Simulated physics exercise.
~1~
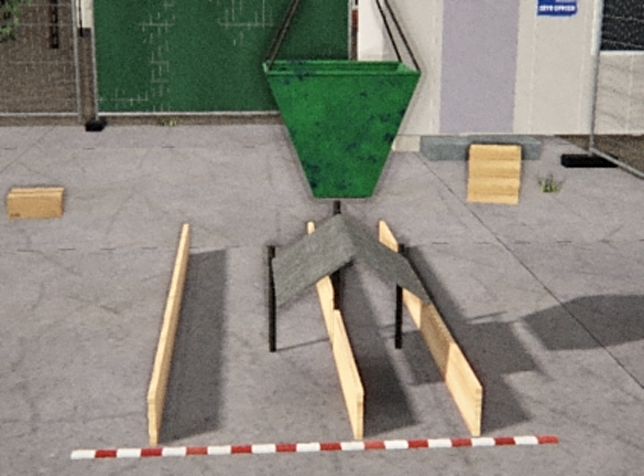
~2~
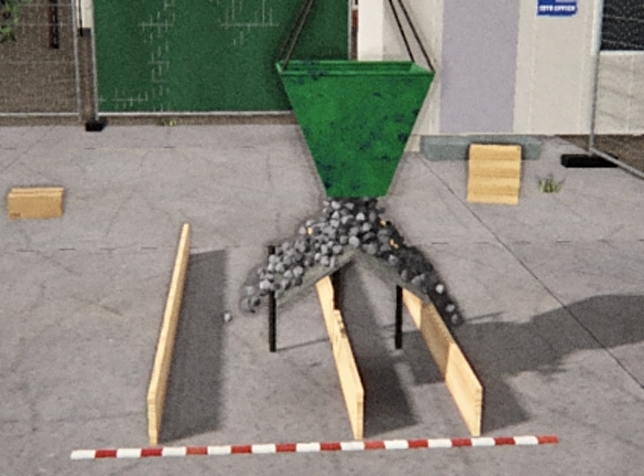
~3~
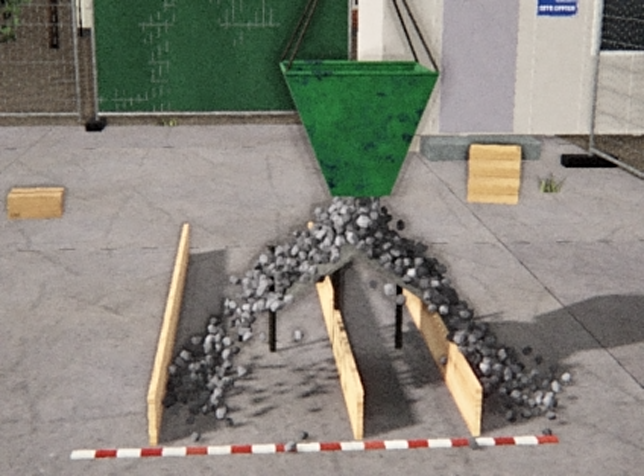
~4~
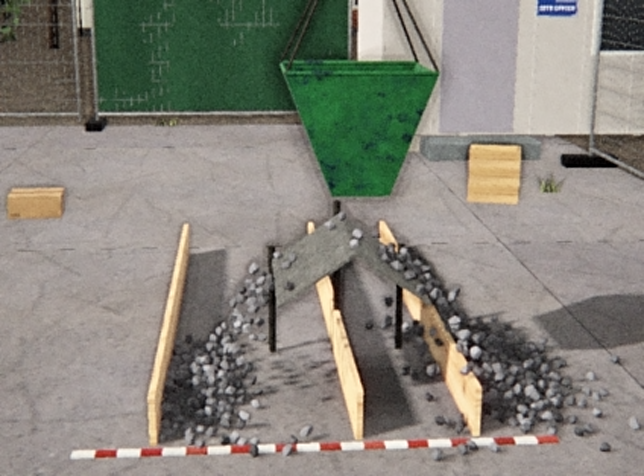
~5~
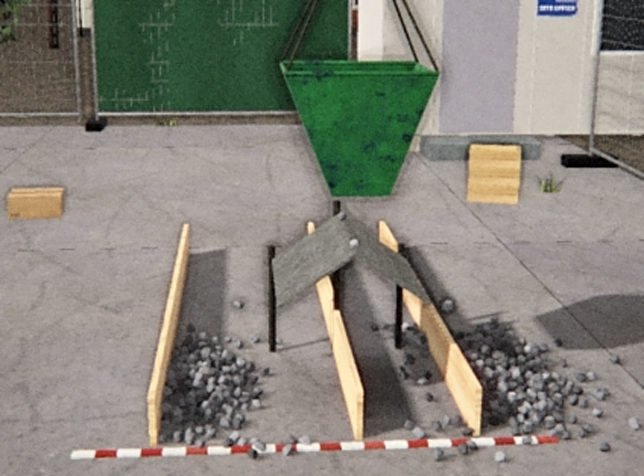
At first, a green hopper hangs above a dark, ridged steel roof, with three wooden boards and a red and white striped staff on the concrete below. The hopper shifts slightly to the right, and grey stones pour from its bottom onto the ridge. They split into two streams, sliding down both slopes. The left stream drops into the left bay, while much of the right stream spills past the right-hand board. As the flow thins, the slopes clear. Finally, the largest heap lies right of the bays, a smaller one fills part of the left bay, and only a few stones dot the right bay.
